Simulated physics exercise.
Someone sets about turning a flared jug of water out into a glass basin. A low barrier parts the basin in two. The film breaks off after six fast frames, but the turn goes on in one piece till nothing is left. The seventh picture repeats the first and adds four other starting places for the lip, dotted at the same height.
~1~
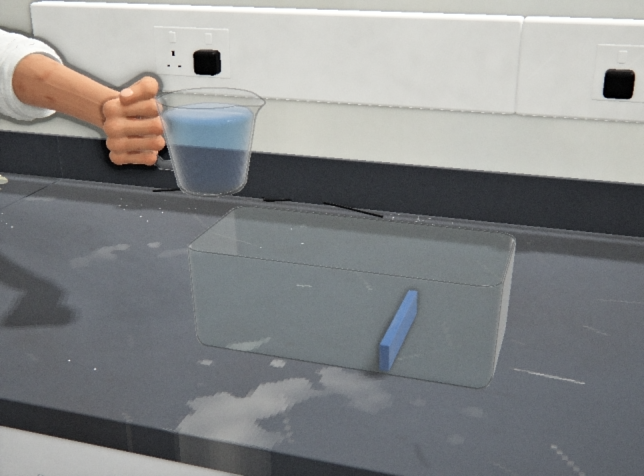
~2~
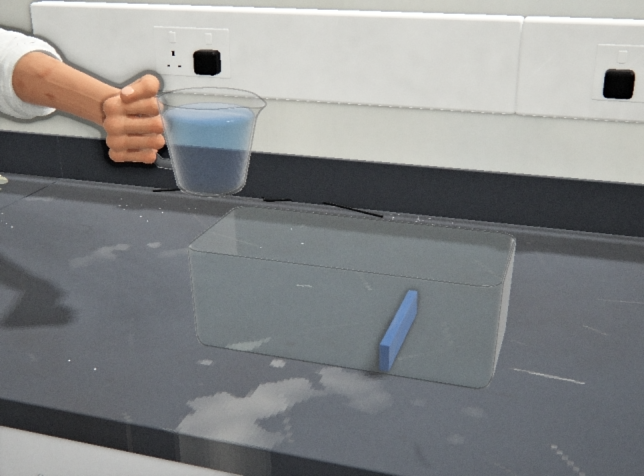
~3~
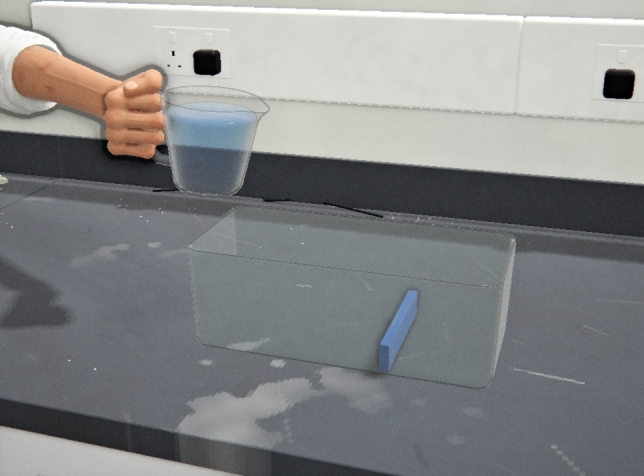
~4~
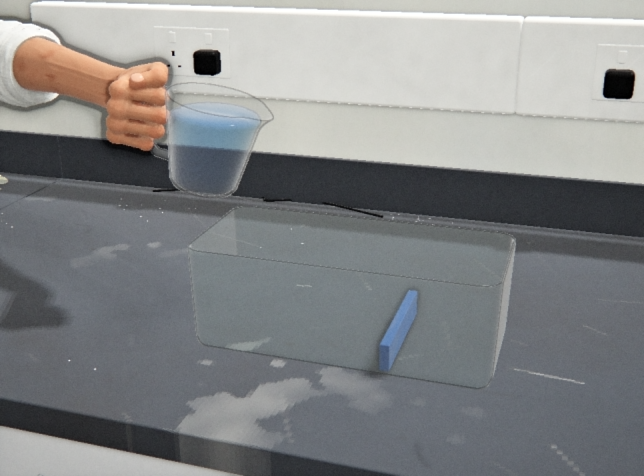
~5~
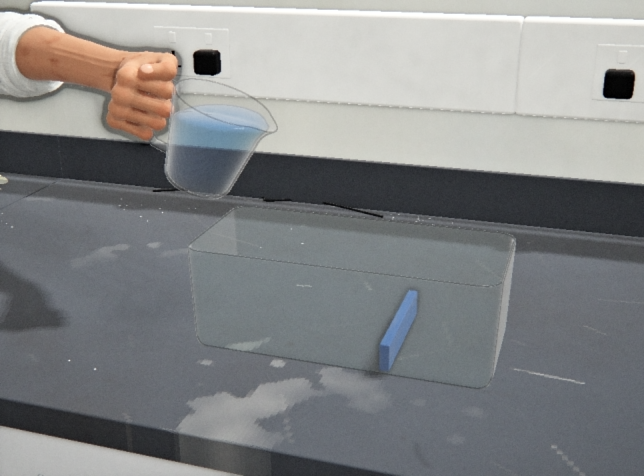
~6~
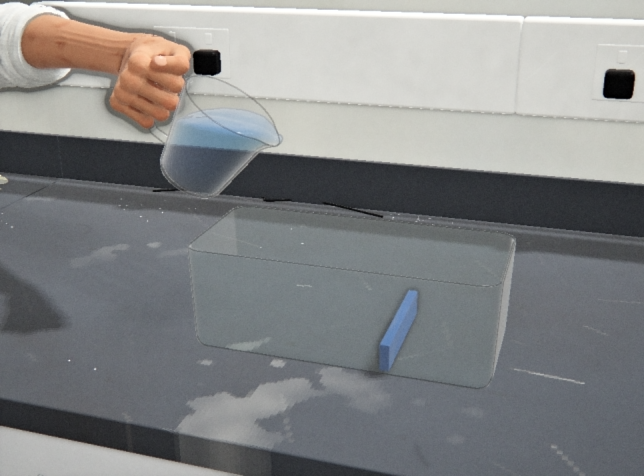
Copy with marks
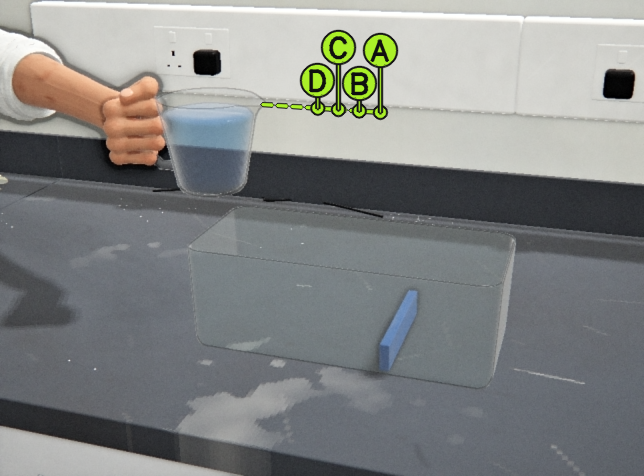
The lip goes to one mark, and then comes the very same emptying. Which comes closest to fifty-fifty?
The best dot is B.
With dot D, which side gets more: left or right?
More ends on the left.
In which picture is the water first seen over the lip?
In picture 6.
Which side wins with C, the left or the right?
More ends on the left.
On the marked copy, A at (380, 112); B at (359, 111); C at (338, 109); D at (317, 108).
With A, about 18 % ends left of the wall and 80 % right of it.
With B, about 51 % ends left of the wall and 48 % right of it.
With C, about 76 % ends left of the wall and 23 % right of it.
With D, about 88 % ends left of the wall and 10 % right of it.
